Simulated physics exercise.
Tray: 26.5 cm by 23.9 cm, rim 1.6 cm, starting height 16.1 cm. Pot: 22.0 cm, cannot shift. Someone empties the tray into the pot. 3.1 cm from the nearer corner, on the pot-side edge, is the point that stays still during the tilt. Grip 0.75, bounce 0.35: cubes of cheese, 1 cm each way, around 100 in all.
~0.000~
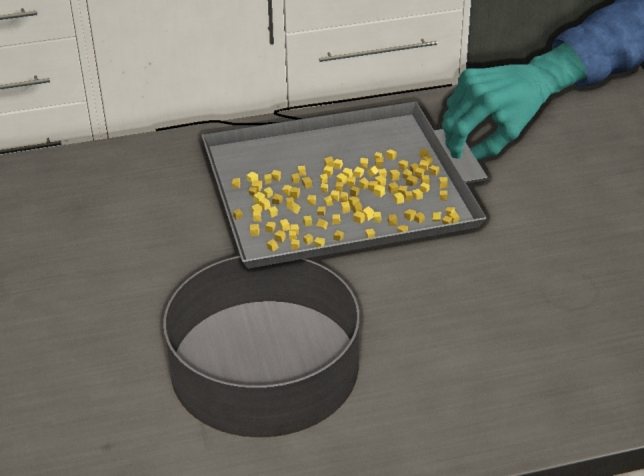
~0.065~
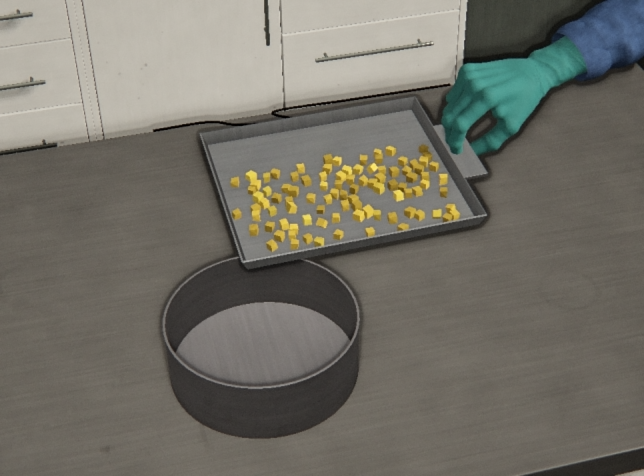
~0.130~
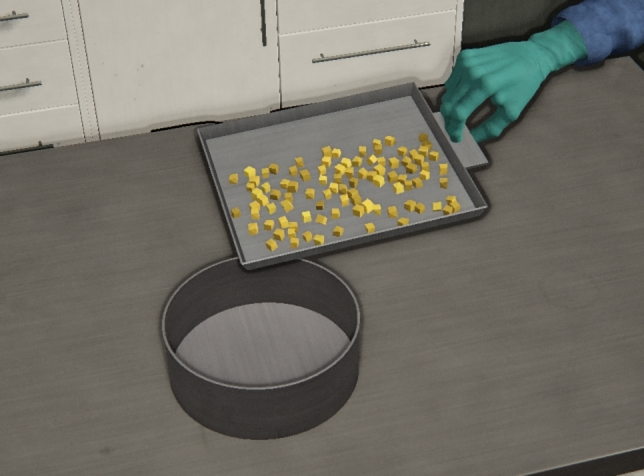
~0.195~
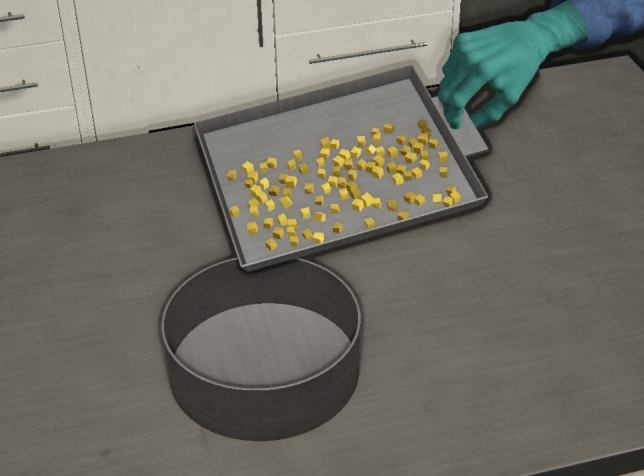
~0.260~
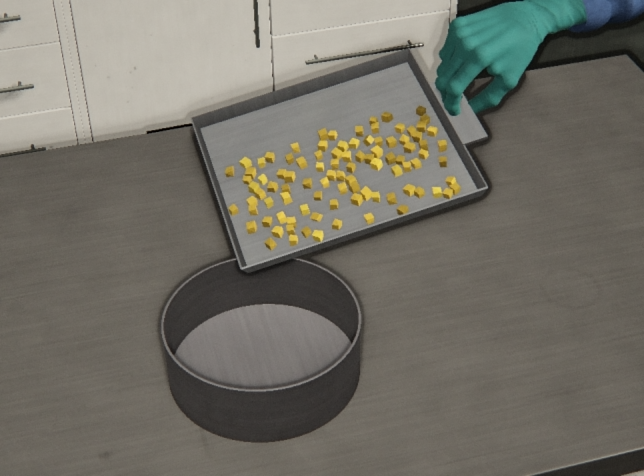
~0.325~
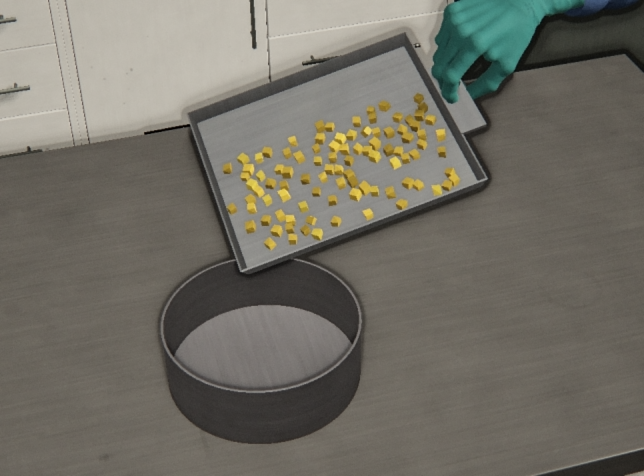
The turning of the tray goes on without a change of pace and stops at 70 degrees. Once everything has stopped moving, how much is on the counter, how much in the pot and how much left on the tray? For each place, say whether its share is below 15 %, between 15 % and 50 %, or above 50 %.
Counter: Below 15 %; pot: Above 50 %; tray: Between 15 % and 50 %.
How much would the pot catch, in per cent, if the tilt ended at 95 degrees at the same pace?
That comes out at some 95 per cent.
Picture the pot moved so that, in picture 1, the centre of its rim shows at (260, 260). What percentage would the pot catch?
I'd put it at around 0 per cent.
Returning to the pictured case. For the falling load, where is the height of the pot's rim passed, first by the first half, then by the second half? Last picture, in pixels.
First near (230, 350), then at (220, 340).
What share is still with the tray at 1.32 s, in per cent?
About 35 per cent.
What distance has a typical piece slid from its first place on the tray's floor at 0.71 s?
It has moved some 4 cm from its start.
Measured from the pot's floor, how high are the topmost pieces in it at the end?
Top level: Approx. 2.0 cm.
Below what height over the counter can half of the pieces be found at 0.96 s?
Roughly 18 centimetres.
After 0.71 s, tilt 43 degrees; the tray holds 100 %, the pot 0 %.
Then, at 0.96 s, tilt 60 degrees; the tray holds 75 %, the pot 5 %.
After 1.32 s, tilt 70 degrees; the tray holds 35 %, the pot 60 %.
In the end, at 2.3 s, counter 5 %, pot 65 %, tray 35 %.
